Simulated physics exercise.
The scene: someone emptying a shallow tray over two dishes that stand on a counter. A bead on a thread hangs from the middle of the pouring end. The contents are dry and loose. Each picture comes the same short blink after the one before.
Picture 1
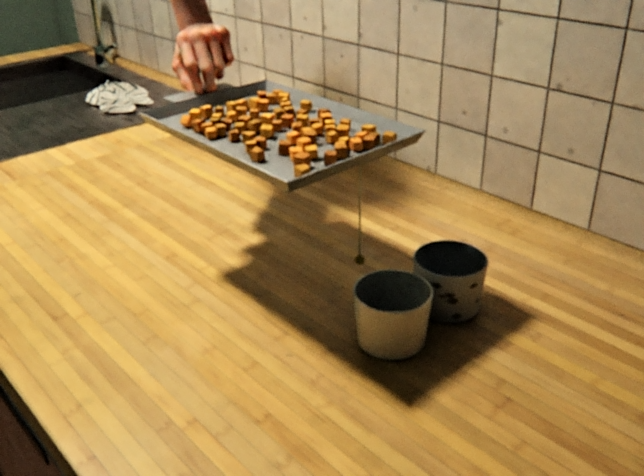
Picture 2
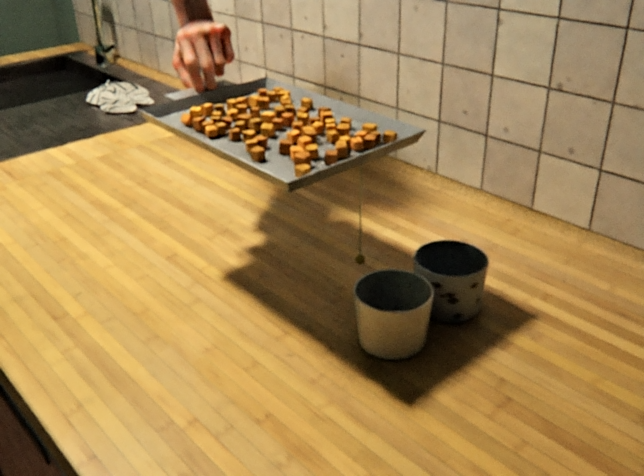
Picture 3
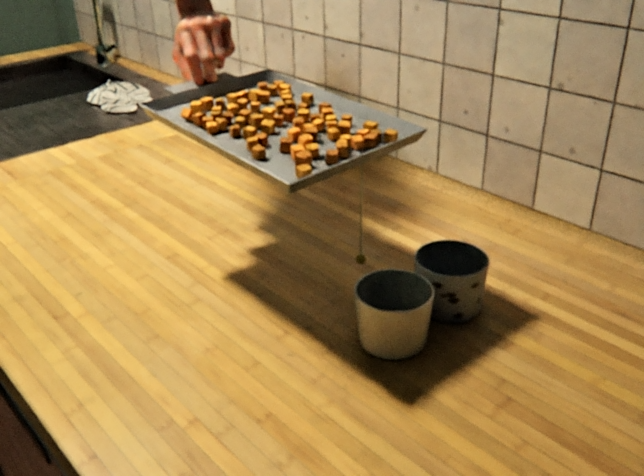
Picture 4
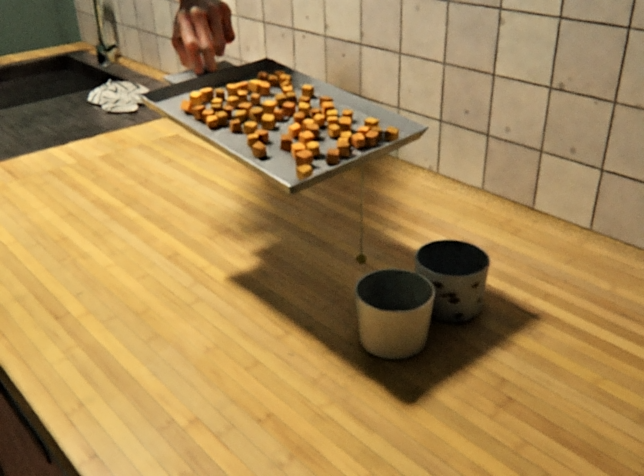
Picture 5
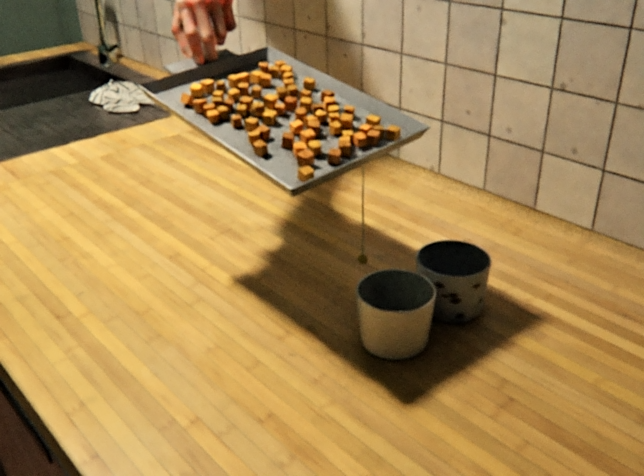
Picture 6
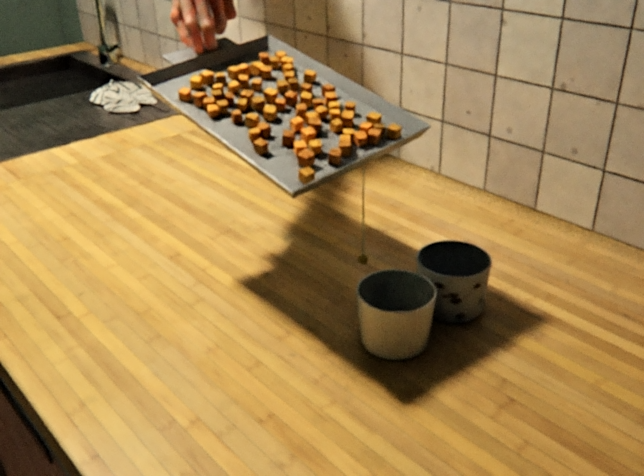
The clip opens on a hand holding a shallow grey tray of browned croutons level above two dishes on a wooden counter, a bead hanging on a thread beneath it. The hand then gradually tilts the tray a little, its left corner lowest, while the croutons stay on it.
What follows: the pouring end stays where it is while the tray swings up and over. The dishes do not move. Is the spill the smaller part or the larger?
Together they catch under half.
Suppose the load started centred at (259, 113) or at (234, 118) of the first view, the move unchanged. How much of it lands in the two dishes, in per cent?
Near 10 % and 10 %.
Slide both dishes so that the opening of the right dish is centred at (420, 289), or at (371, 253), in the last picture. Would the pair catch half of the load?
In turn: Below a half; less than half.
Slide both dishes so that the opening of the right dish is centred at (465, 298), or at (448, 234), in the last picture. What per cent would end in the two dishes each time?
In turn 0 and 0 in a hundred.
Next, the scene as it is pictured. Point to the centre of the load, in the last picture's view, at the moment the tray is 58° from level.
Around (319, 168).
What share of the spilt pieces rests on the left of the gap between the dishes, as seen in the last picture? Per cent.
Close to 100 per cent.
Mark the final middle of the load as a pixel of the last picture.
Roughly at (329, 375).
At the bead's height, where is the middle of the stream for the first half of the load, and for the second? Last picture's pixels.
At about (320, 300), then at (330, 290).
Just after the last frame, tray tipped steeply; the larger part on the tray; just a few in the left dish; about a tenth outside both; about a tenth in the air.
A moment on, tray tipped right over; roughly a quarter in the left dish; the larger part outside both.
Further on, tray tipped past a quarter turn; roughly a quarter in the left dish; the larger part outside both.
When it is over, tray tipped past a quarter turn; roughly a quarter in the left dish; not one in the right dish; the larger part outside both.
